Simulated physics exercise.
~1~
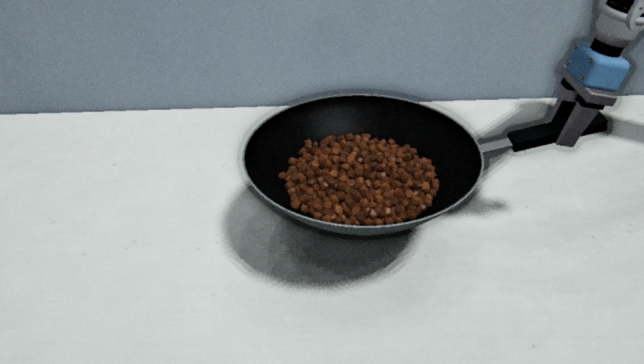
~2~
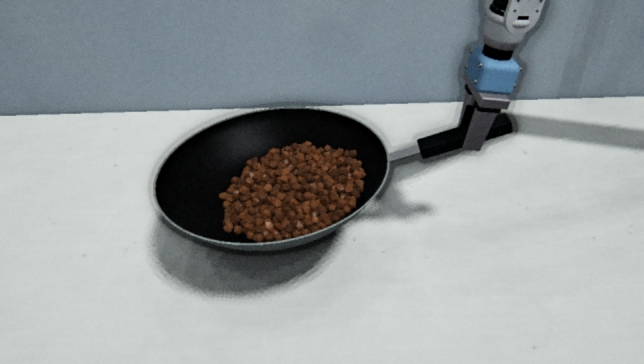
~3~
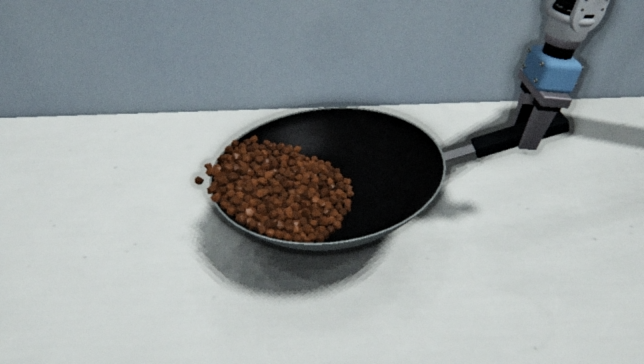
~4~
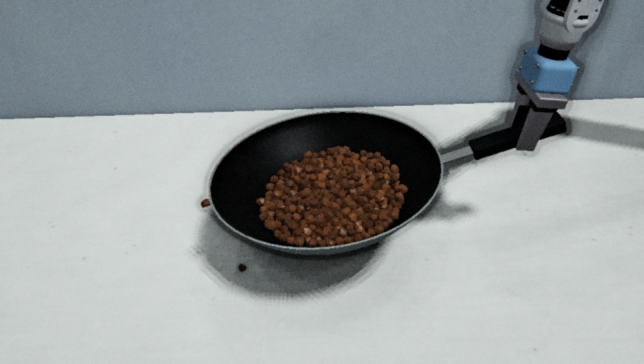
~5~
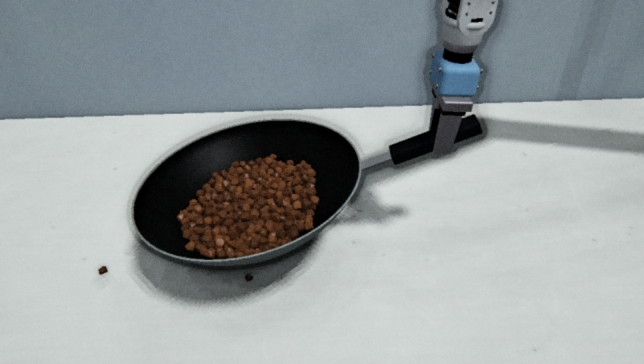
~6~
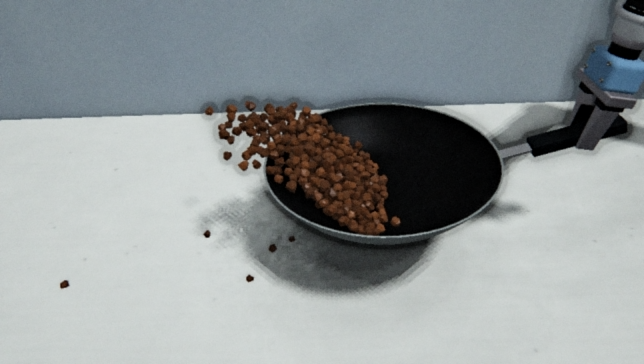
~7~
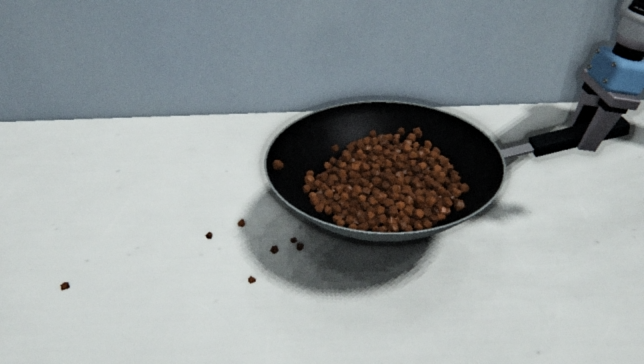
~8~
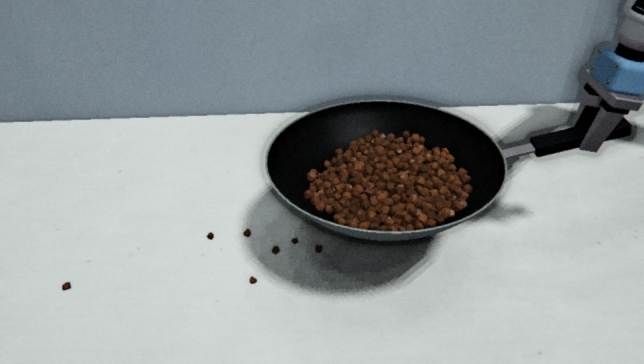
On a white tabletop, a robot gripper jerking a black pan of brown pellets left and right, scattering a few beside it.
